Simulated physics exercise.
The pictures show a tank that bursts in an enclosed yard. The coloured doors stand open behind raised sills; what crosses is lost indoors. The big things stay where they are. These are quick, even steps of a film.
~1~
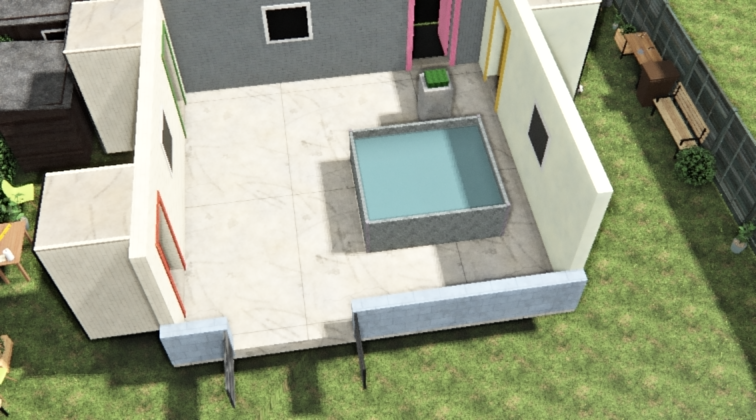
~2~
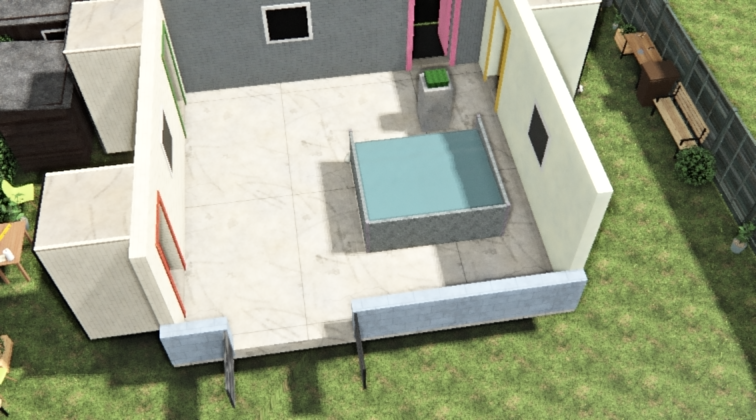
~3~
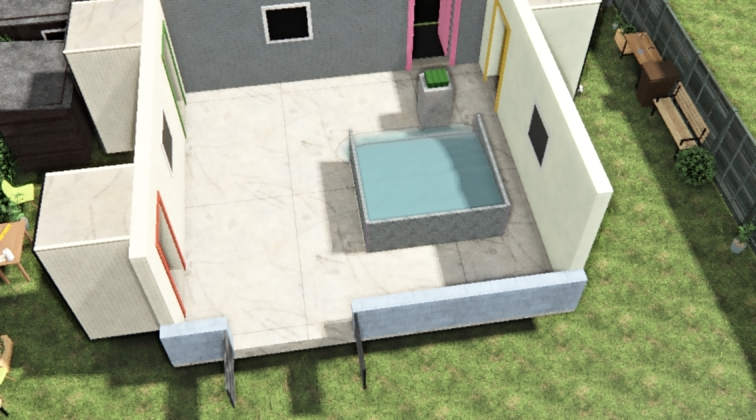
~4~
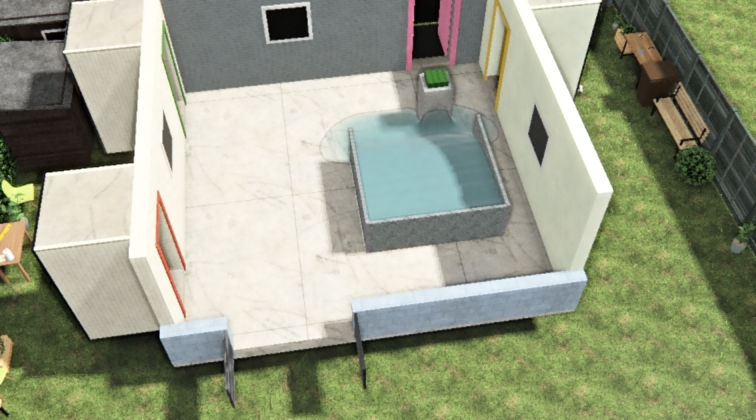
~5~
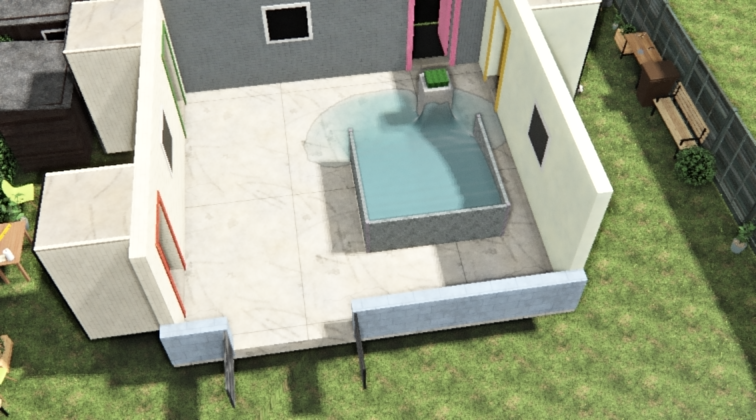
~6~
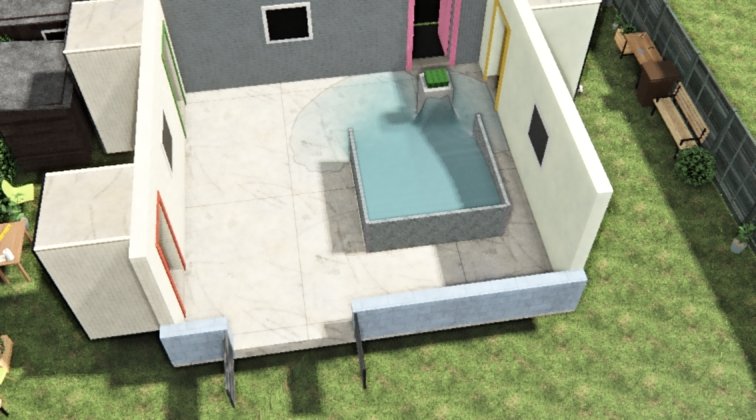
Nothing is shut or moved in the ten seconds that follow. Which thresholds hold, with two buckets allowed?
In the end: The red door holds within the limit; the yellow door floods; the green door floods; the pink door floods.
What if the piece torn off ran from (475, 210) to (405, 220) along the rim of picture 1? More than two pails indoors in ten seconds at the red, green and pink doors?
Then: The red one goes over, the green one lets less in, the pink one takes more.
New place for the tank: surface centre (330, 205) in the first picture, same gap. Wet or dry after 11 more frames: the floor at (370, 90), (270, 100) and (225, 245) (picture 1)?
As listed: Awash, awash, no water.
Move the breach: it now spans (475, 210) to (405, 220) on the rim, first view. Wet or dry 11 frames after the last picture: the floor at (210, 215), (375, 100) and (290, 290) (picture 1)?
One after the other: Not flooded, clear, covered.
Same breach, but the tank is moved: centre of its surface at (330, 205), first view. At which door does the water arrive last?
I say the one in red.
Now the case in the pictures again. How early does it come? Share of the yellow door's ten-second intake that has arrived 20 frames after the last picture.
About 95 per cent.
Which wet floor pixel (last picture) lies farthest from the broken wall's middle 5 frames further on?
Near (258, 88).
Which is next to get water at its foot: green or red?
It is the door marked green.
A moment on, water covers 30 % of the floor; the red door not reached, the yellow door under two buckets in, the green door not reached, the pink door over two buckets in.
Next, water covers 40 % of the floor; the red door not reached, the yellow door over two buckets in, the green door not reached, the pink door far over two buckets in.
Then, water covers 55 % of the floor; the red door not reached, the yellow door far over two buckets in, the green door far over two buckets in, the pink door far over two buckets in.
Later, water covers 90 % of the floor; the red door wet at the sill, nothing in, the yellow door far over two buckets in, the green door far over two buckets in, the pink door far over two buckets in.
In the end, water covers 100 % of the floor; the red door wet at the sill, nothing in, the yellow door far over two buckets in, the green door far over two buckets in, the pink door far over two buckets in.
